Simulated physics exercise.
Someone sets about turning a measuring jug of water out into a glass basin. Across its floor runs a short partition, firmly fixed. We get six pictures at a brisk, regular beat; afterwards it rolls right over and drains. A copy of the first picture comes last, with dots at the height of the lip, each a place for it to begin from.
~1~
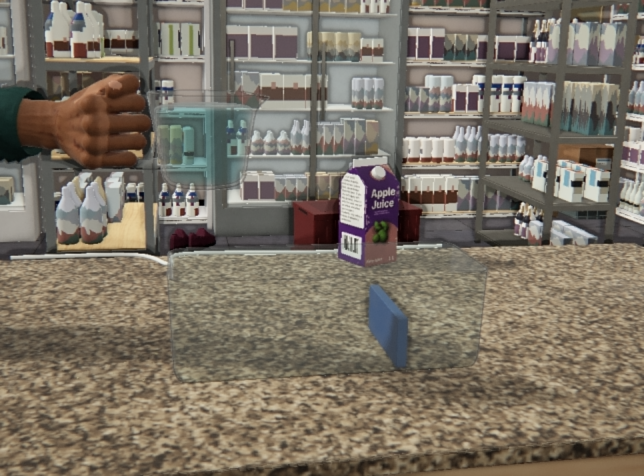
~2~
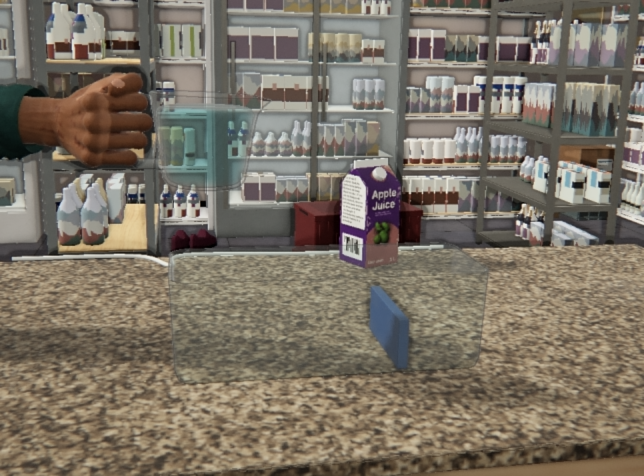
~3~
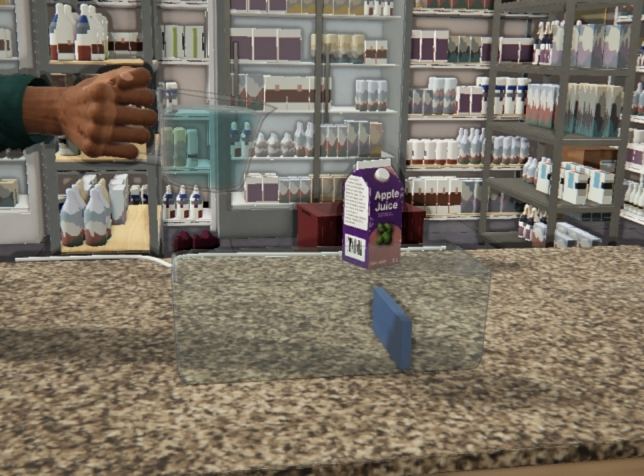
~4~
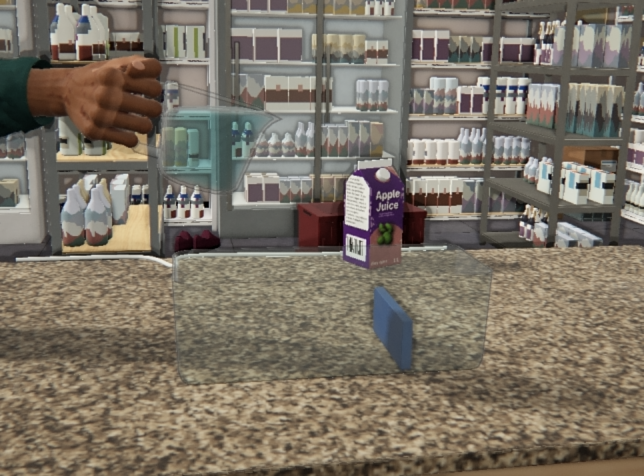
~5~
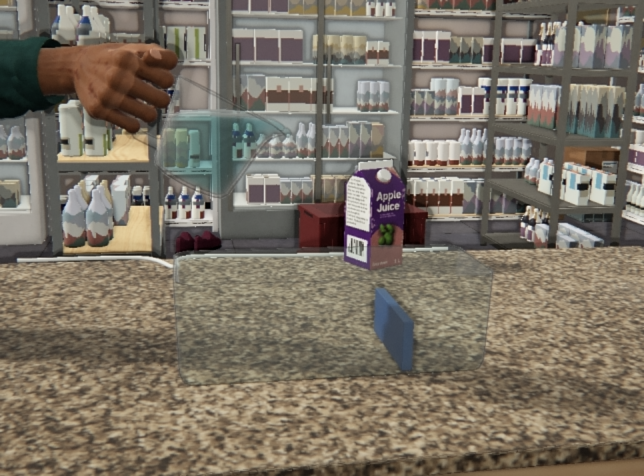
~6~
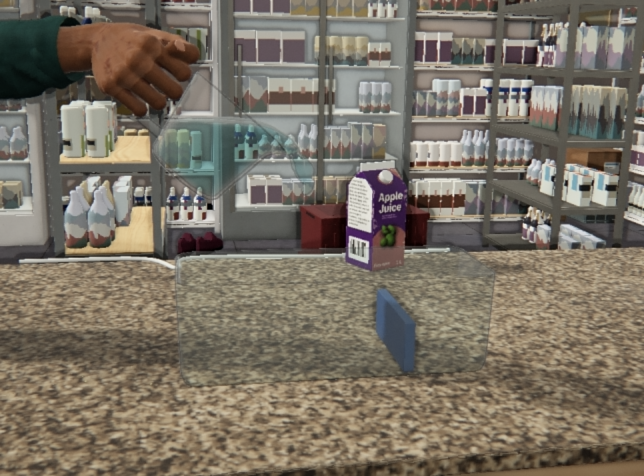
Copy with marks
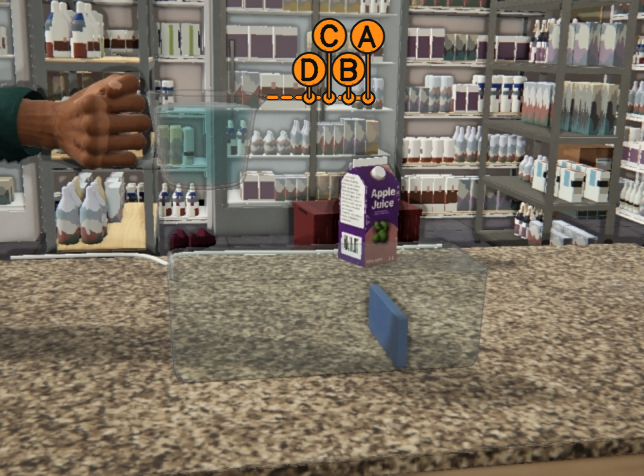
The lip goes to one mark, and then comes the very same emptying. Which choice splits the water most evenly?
B works best here.
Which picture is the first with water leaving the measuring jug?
In picture 5.
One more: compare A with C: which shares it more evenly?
A it is.
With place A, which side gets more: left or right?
The right side.
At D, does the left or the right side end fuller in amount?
The left one.
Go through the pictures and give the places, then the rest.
The first frame shows upright, lip at (268, 97); basin from (173, 381) to (476, 363); top of the wall at (388, 301); nothing has left yet.
The second frame shows upright, lip at (270, 100); nothing has left yet.
The third frame shows tipped about 7°, lip at (276, 107); nothing has left yet.
The fourth frame shows tipped about 16°, lip at (281, 118); nothing has left yet.
The fifth frame shows tipped about 27°, lip at (284, 133); water is over the lip, down to (288, 134).
The sixth frame shows tipped about 40°, lip at (286, 152); water is over the lip, down to (305, 193).
On the marked copy, A at (367, 98); B at (348, 97); C at (329, 97); D at (309, 97).
With A, about 29 % ends left of the wall and 69 % right of it.
With B, about 51 % ends left of the wall and 48 % right of it.
With C, about 80 % ends left of the wall and 18 % right of it.
With D, about 94 % ends left of the wall and 3 % right of it; 3 % is lost outside.
